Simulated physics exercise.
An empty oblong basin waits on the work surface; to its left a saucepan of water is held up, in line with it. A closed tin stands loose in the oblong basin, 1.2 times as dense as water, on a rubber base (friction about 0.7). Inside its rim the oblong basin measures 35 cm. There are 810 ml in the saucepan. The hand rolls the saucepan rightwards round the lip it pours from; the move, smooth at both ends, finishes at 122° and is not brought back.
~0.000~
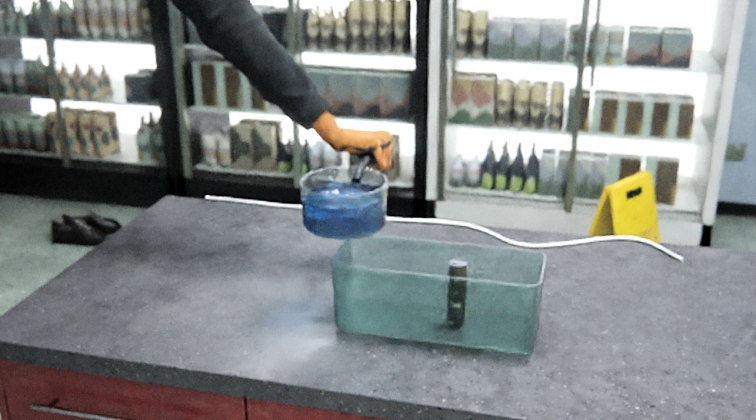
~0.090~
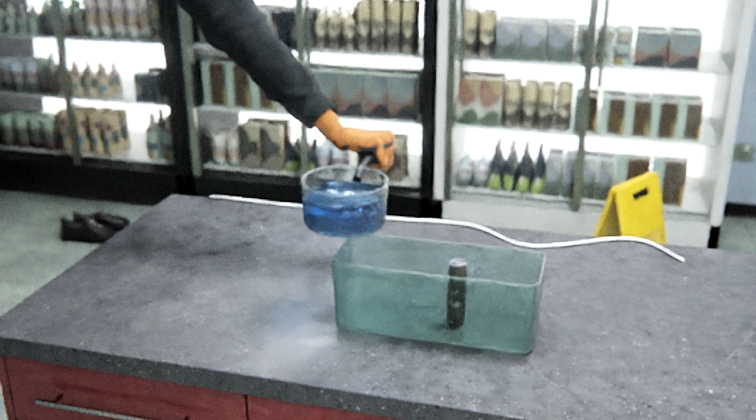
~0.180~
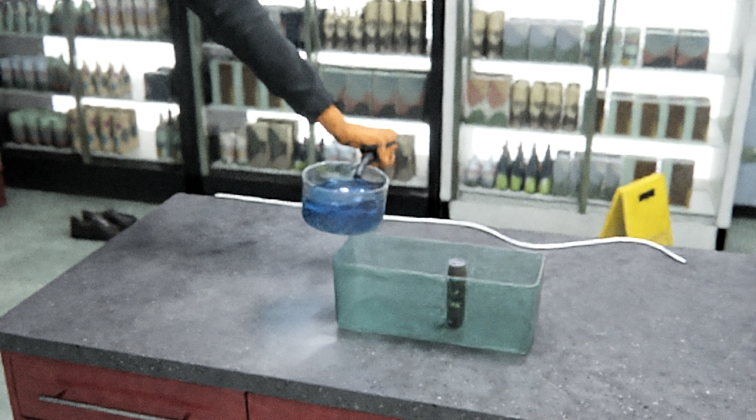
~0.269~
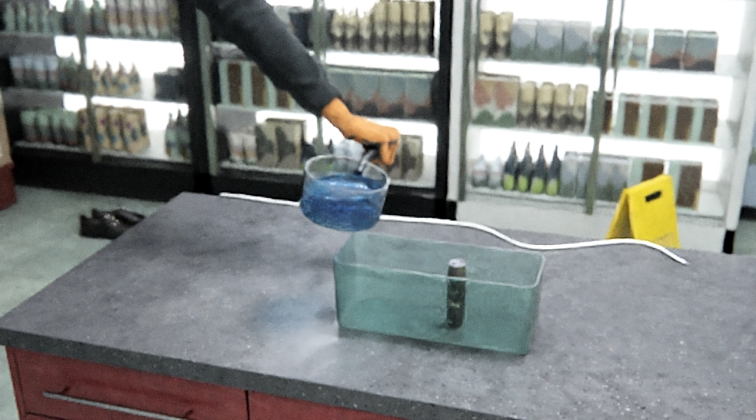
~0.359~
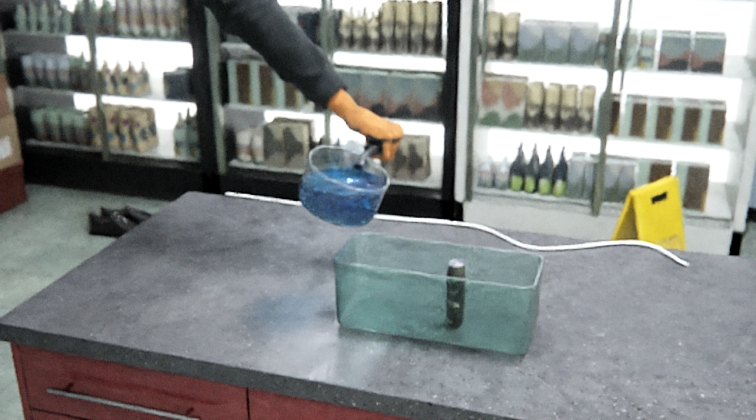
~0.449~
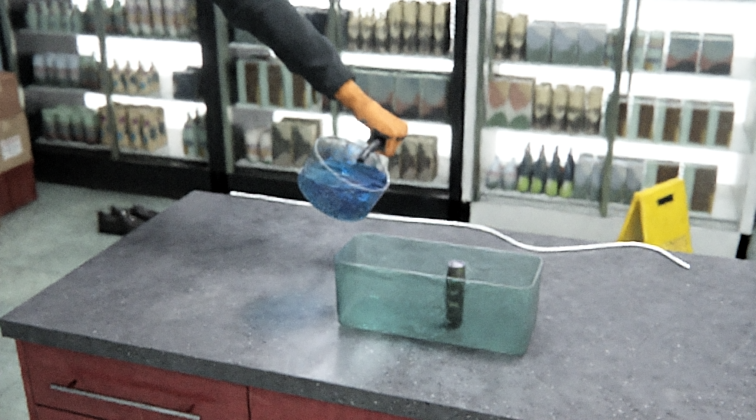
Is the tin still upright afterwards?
The tin falls.
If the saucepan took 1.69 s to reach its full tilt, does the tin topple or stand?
Then it goes over.
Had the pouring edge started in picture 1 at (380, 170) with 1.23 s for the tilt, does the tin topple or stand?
Then it falls.
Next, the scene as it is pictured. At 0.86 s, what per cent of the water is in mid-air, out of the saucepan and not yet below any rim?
Near 40 in a hundred.
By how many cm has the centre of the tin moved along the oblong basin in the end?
About 7.5 cm.
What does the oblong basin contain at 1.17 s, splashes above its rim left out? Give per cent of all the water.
Near 88 in a hundred.
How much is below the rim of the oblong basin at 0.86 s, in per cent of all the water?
About 26 per cent.
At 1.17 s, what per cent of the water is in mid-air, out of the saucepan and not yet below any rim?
About 10 per cent.
By 0.86 s the tilt is 88° and 34 per cent is still to pour; the tin stands where it began.
By 1.17 s the tilt is 118° and 2 per cent is still to pour; the tin leans 60°.
By 1.49 s the tilt is 122° and 0 per cent is still to pour; the tin lies on its side.
By 1.83 s the tilt is 122° and 0 per cent is still to pour; the tin lies on its side.
At rest the tin lies on its side.
